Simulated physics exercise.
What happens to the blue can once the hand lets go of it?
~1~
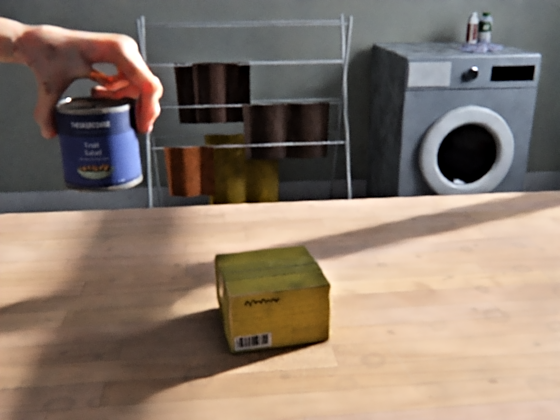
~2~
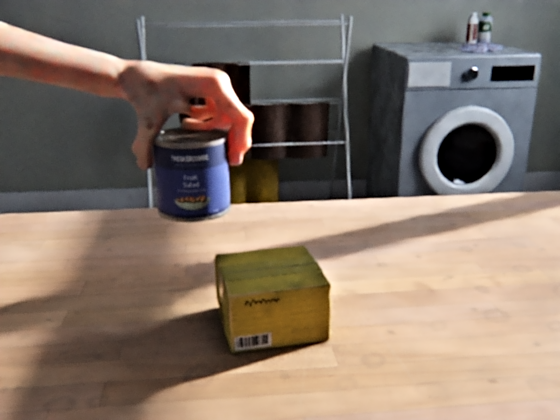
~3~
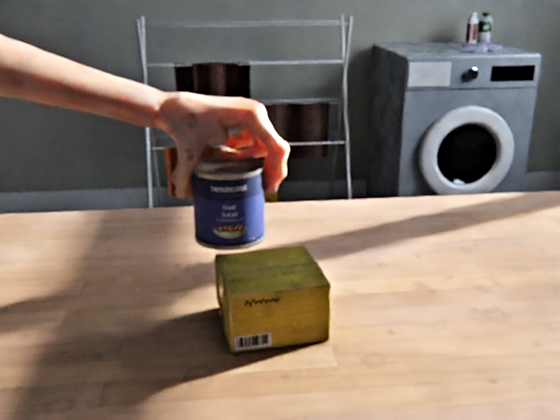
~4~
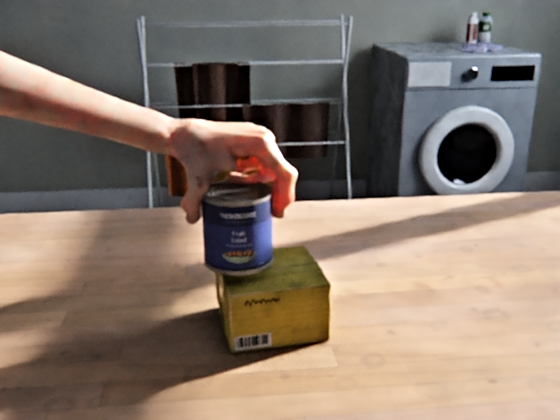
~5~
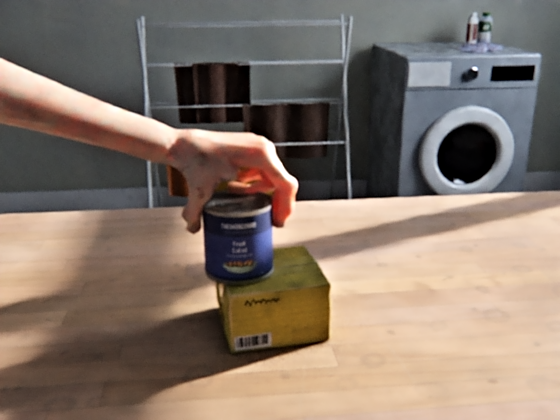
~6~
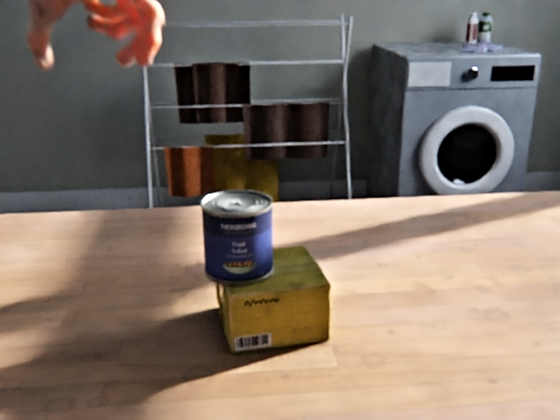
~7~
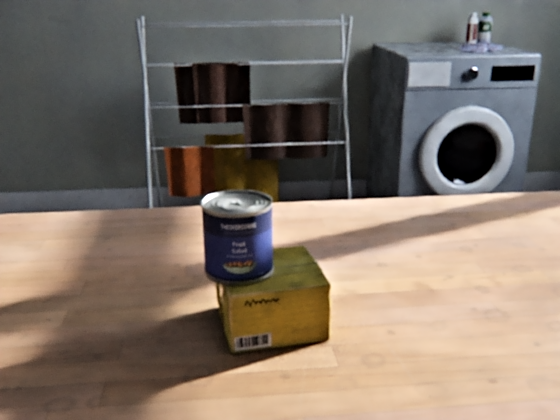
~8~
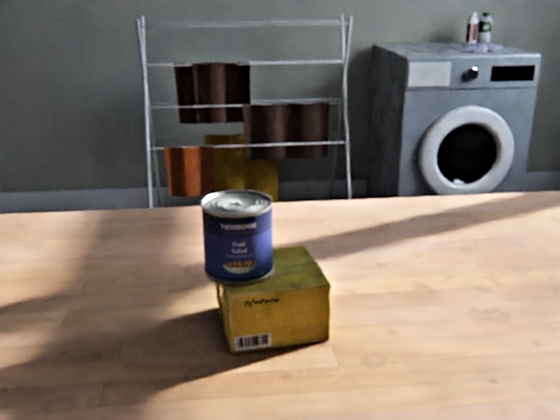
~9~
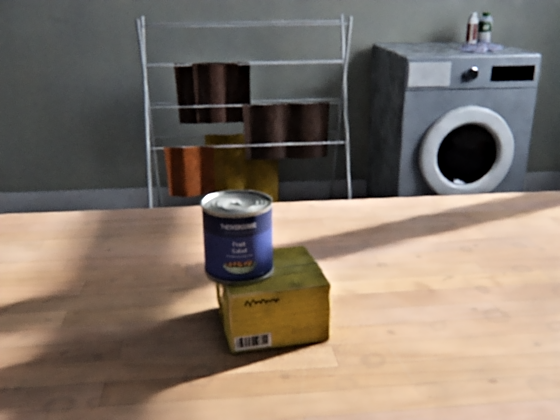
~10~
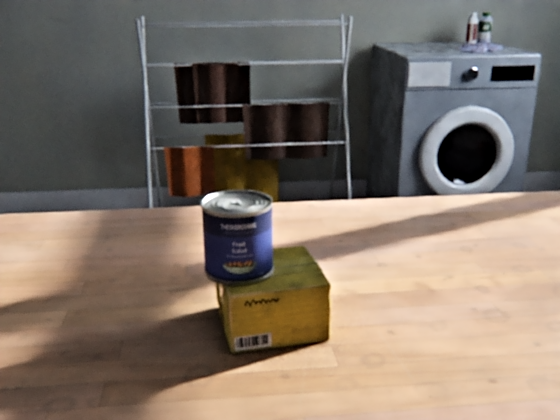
The blue can stays up, resting still near the left edge of the yellow box, and nothing falls.
